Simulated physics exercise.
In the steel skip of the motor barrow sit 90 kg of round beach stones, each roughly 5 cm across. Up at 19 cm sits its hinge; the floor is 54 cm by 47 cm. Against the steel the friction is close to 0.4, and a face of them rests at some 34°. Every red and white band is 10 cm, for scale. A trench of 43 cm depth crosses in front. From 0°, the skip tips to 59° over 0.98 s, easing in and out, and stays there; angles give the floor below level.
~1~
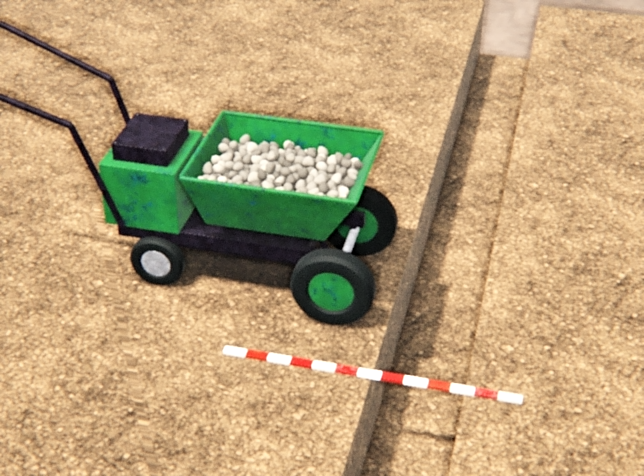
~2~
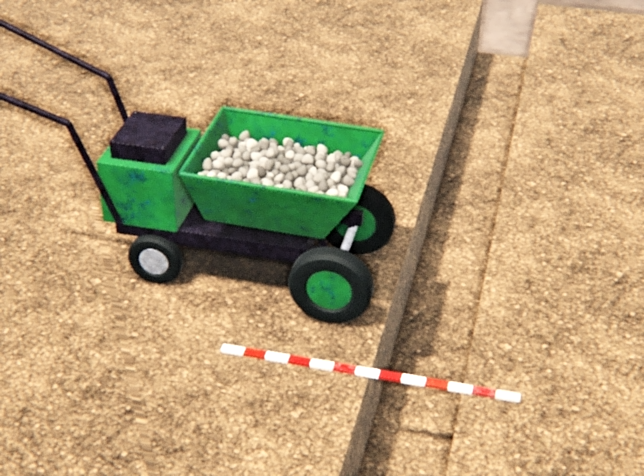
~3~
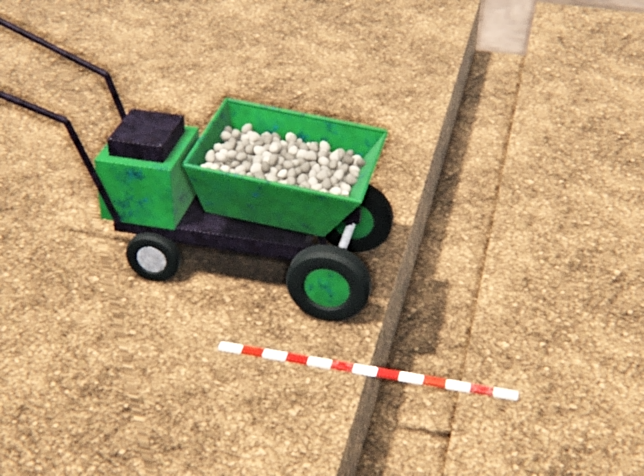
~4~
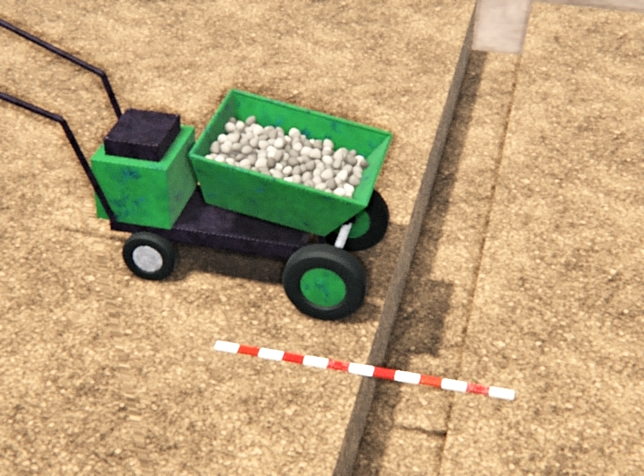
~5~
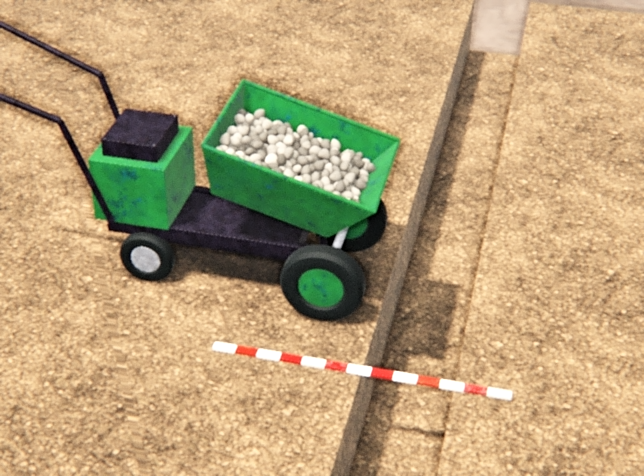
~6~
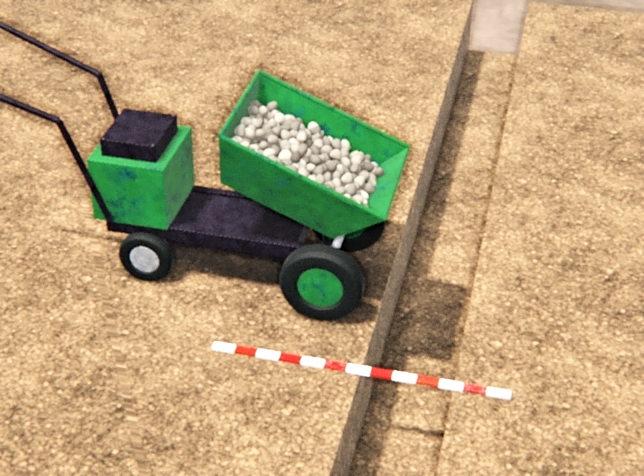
A patch of coarse, sandy ground, crossed by a narrow trench with a thin dark edge, is seen from above at an angle. At left stands a green motor barrow with black handles and dark wheels, its skip full of pale round stones, and a red and white banded pole lies across the trench in front. The skip tilts forward to the right, slowly then faster, its rear rising off the dark frame with the stones still inside, while the view drifts very slightly.
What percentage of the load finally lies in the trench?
About 32 per cent.
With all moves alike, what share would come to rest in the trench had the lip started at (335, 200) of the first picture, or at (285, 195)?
I'd say some 40 per cent and some 60 per cent.
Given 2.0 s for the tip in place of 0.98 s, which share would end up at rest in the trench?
That works out at about 40 in a hundred.
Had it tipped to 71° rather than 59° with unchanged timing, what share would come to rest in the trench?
In that case some 45 per cent.
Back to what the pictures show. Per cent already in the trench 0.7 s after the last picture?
By that moment, roughly 10 per cent of the load.
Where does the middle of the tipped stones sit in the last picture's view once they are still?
Middle at around (475, 301), I'd say.
Then, 0.3 s after the last picture the floor is at 50°, 100 % in the skip; the foremost stones are at (411, 221).
Then, 0.7 s after the last picture the floor is at 59°, 85 % in the skip, 11 % in the trench, 3 % past the trench; the foremost stones are at (493, 307).
Then, 1.0 s after the last picture the floor is at 59°, 55 % in the skip, 14 % in the trench, 32 % past the trench; the foremost stones are at (580, 320).
Then, 3.0 s after the last picture the floor is at 59°, 36 % in the skip, 32 % in the trench, 32 % past the trench; the foremost stones are past the picture's edge.
